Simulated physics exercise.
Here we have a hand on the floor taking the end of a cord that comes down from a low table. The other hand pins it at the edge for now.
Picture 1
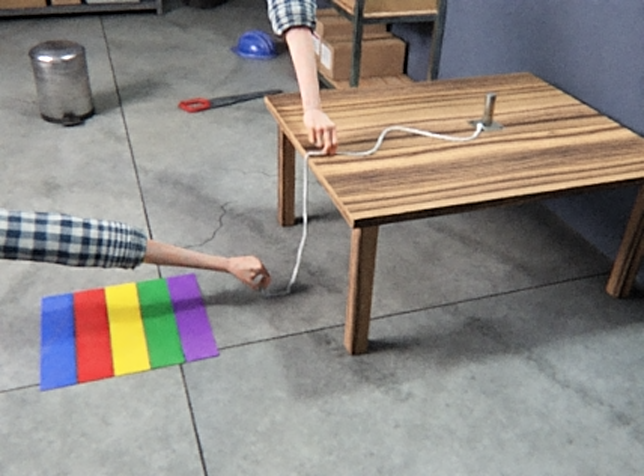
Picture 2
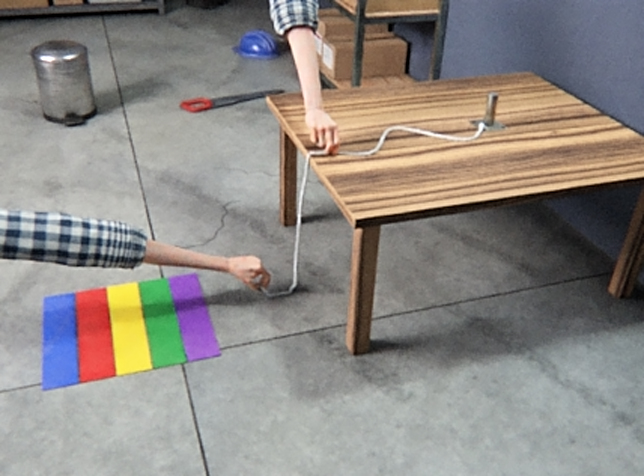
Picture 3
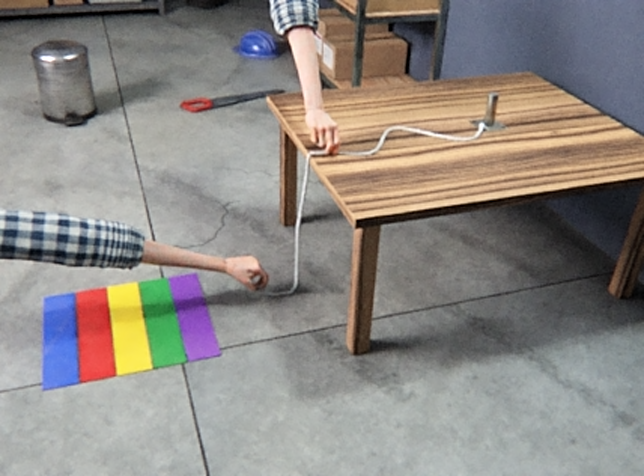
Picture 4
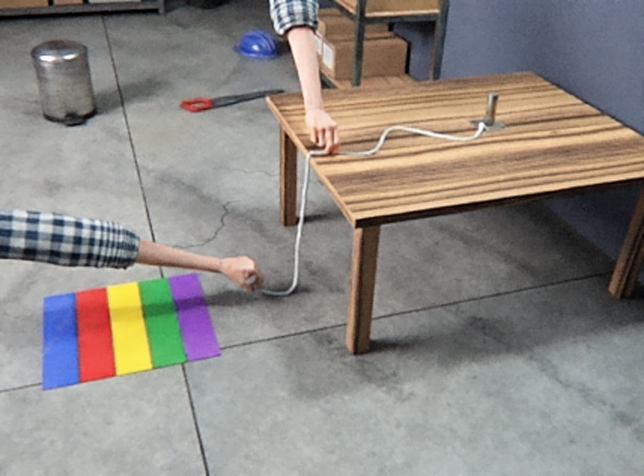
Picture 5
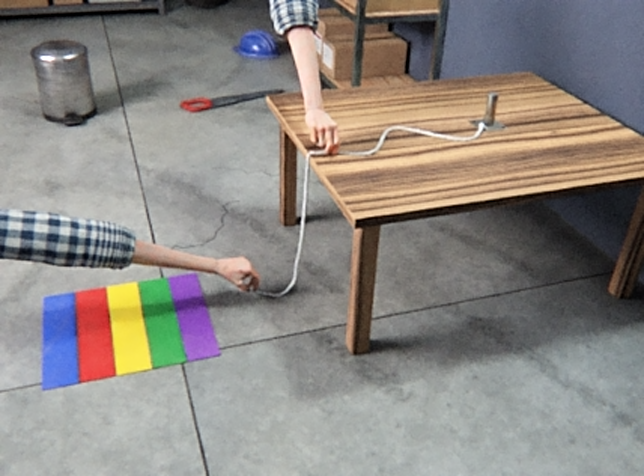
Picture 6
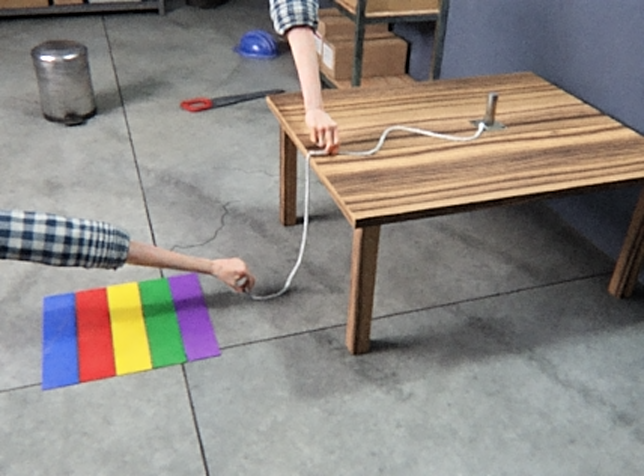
A hand low by the floor draws the end of a white cord slightly left toward a striped mat of five colours, while another hand stays still, pinning the cord at the edge of a low wooden table.
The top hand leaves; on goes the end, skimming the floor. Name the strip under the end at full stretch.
Over red.
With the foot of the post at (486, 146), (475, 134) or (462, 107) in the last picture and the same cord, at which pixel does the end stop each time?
Try by try, around (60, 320), (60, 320) and (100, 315).
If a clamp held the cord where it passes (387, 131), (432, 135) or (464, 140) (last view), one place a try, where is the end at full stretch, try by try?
Try by try, around (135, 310), (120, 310) and (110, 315).
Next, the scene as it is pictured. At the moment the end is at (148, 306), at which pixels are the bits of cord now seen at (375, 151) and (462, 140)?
The first at (318, 147), the second at (439, 130).
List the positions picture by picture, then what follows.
The first picture shows end (262, 287); purple (199, 342); green (165, 348); yellow (131, 355); red (95, 362); blue (58, 369).
The second picture shows end (261, 287); cord through (476, 137) (409, 130) (378, 148) (311, 155) (299, 221) (295, 278).
The third picture shows end (260, 288).
The fourth picture shows end (255, 288); cord through (476, 137) (409, 130) (378, 148) (311, 155) (302, 221) (296, 278).
The fifth picture shows end (252, 289).
The sixth picture shows end (246, 290); cord through (476, 137) (409, 130) (378, 148) (311, 155) (306, 221) (291, 276).
Soon after, end near (148, 306); over green.
After that, end near (114, 312); over yellow.
At the stop, end near (93, 316); over red. The end stops over the red strip.
